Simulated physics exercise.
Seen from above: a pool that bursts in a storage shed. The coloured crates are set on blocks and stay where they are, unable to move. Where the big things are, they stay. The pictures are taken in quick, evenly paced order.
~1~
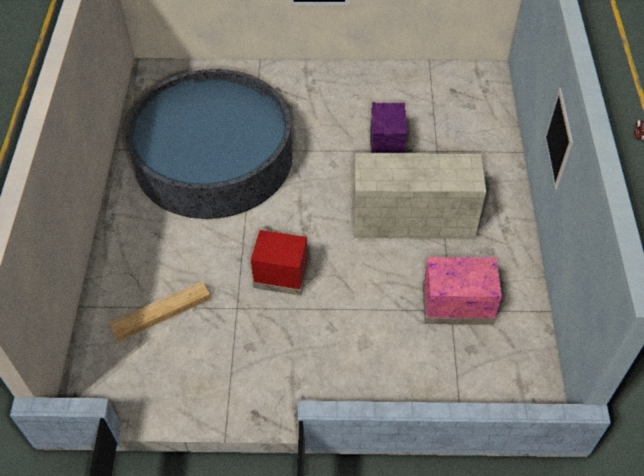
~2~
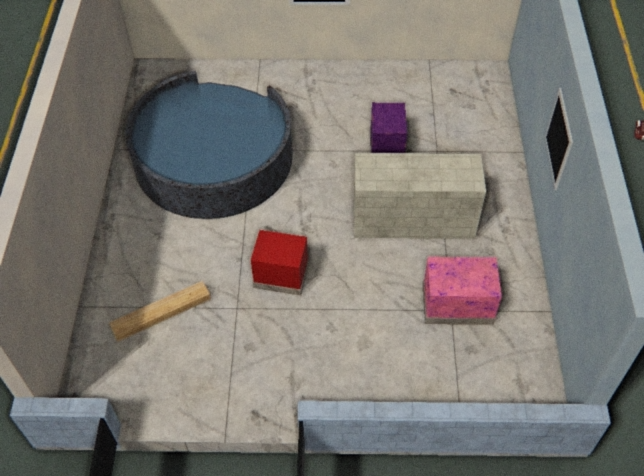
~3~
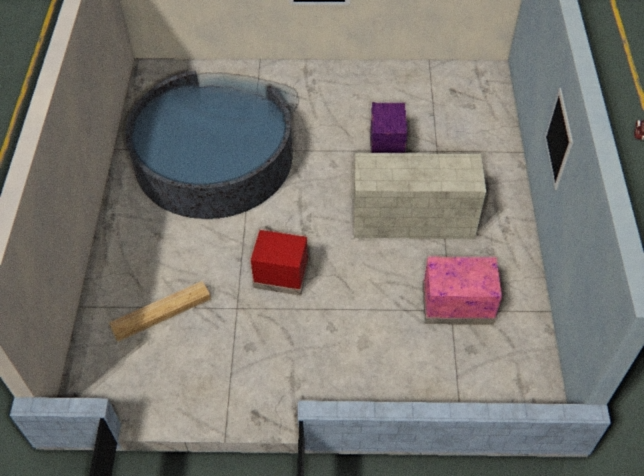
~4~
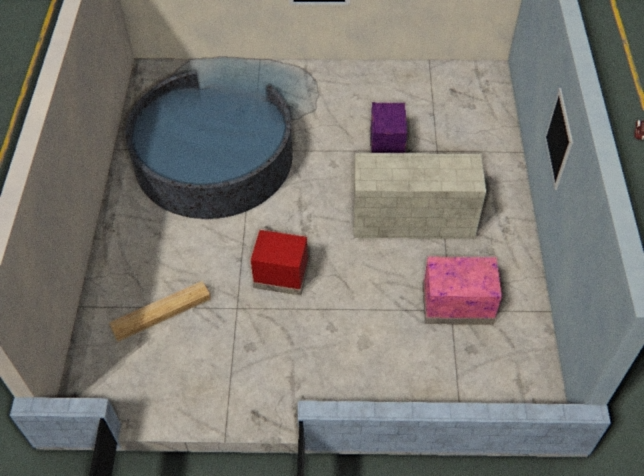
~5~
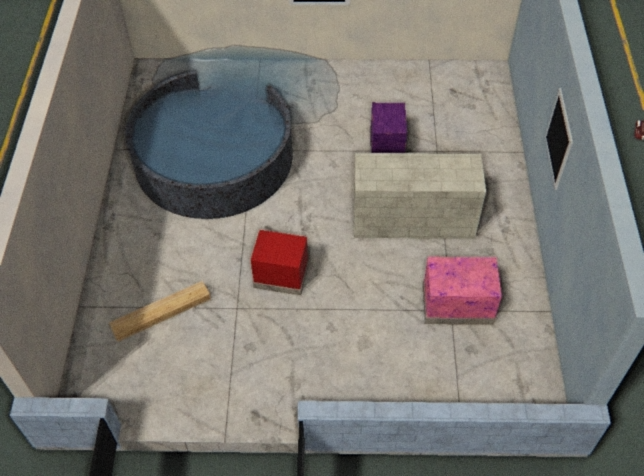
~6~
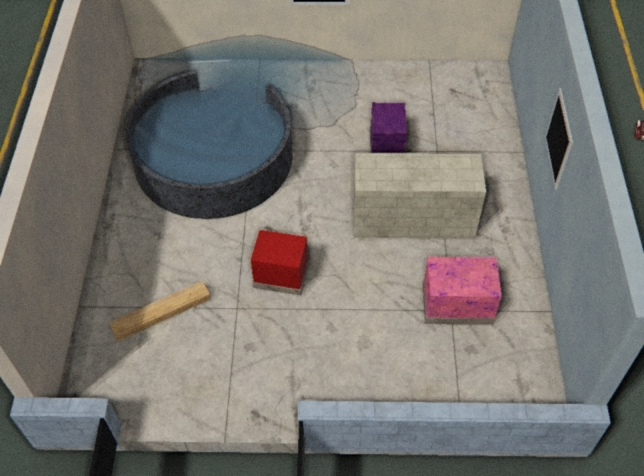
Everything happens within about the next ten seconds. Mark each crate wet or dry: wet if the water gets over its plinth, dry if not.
Purple crate wet, pink crate dry, red crate dry.
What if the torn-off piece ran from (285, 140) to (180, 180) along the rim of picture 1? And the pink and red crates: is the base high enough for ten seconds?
As it turns out, the pink crate gets overtopped, and the red crate gets overtopped.
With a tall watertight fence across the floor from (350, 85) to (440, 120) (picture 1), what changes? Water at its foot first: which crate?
It's the purple crate.
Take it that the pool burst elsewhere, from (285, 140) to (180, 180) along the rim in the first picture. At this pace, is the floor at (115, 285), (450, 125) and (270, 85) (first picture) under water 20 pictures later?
Sodden, then spared, then spared.
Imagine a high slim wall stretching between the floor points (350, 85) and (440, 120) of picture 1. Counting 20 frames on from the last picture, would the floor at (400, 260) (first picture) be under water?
By then the spot is still untouched.
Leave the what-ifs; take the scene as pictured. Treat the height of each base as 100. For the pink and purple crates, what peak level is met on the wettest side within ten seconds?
Respectively 60 % and 210 %.
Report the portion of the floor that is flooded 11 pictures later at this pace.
Close to 25 %.
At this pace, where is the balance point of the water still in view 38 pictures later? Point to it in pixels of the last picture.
Near pixel (300, 162).
A moment on, water covers 15 % of the floor; the purple crate not reached, the pink crate not reached, the red crate not reached.
Next, water covers 25 % of the floor; the purple crate water round its plinth, the pink crate not reached, the red crate not reached.
Then, water covers 45 % of the floor; the purple crate water round its plinth, the pink crate not reached, the red crate not reached.
Later, water covers 75 % of the floor; the purple crate water round its plinth, the pink crate water round its plinth, the red crate water round its plinth.
In the end, water covers 100 % of the floor; the purple crate was topped, the pink crate stayed above the water, the red crate stayed above the water.
